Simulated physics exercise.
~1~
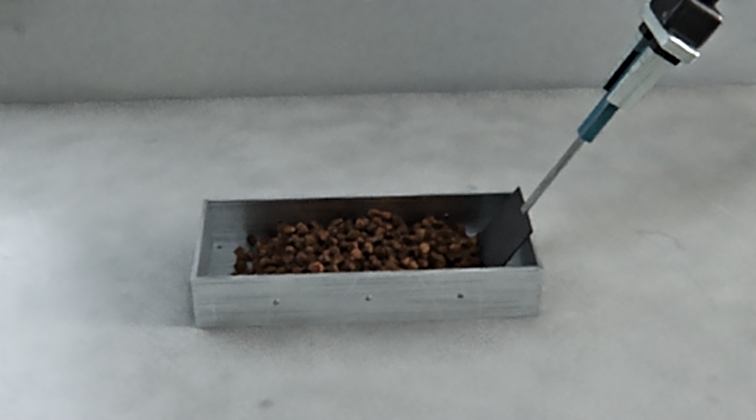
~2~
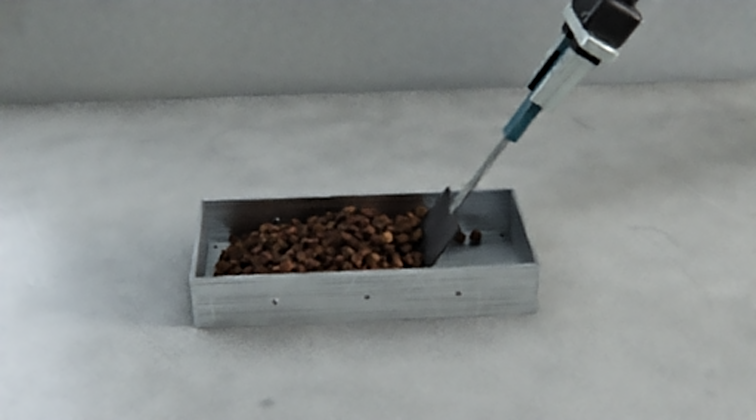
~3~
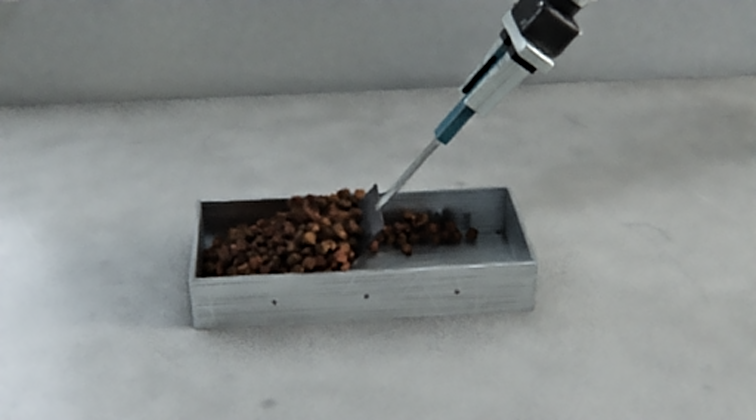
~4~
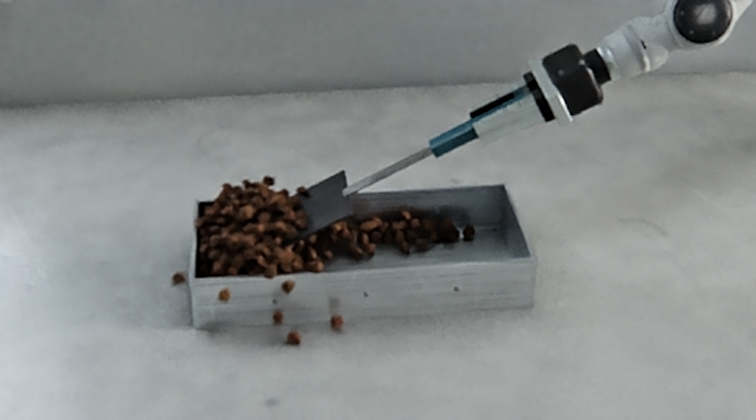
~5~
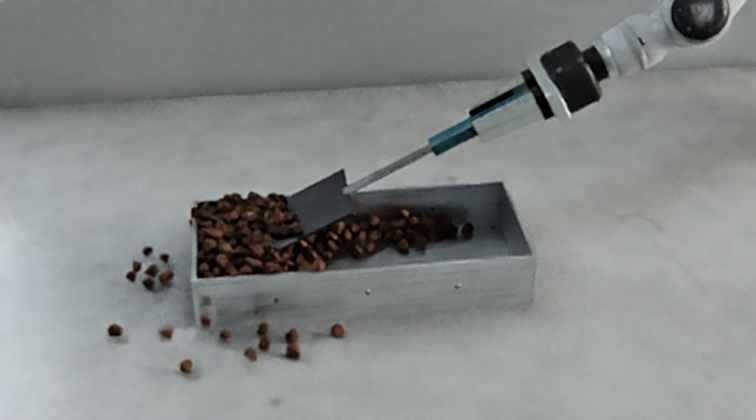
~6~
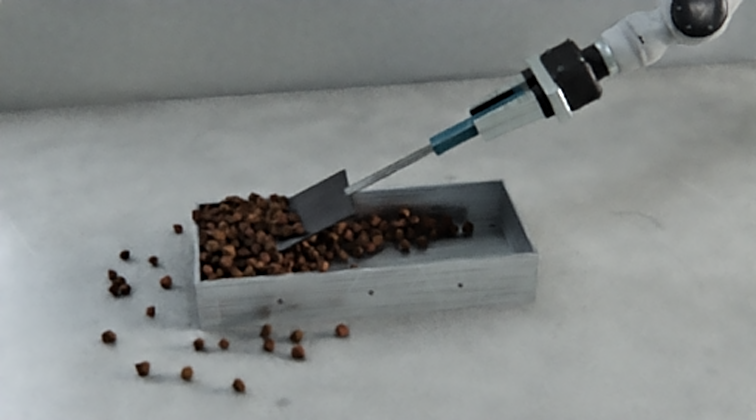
A robot arm with a dark flat paddle on a thin rod reaches from the upper right into a shallow grey metal tin, seen from the front and slightly above on a pale mottled surface. Brown pellets lie spread across the tin. The paddle starts at the right end and pushes leftward, heaping the pellets toward the left while some trail behind it. It then tilts flatter and stops, and pellets spill over the left and front edges. The paddle stays still as the heap settles, leaving most pellets inside and a small number scattered outside.
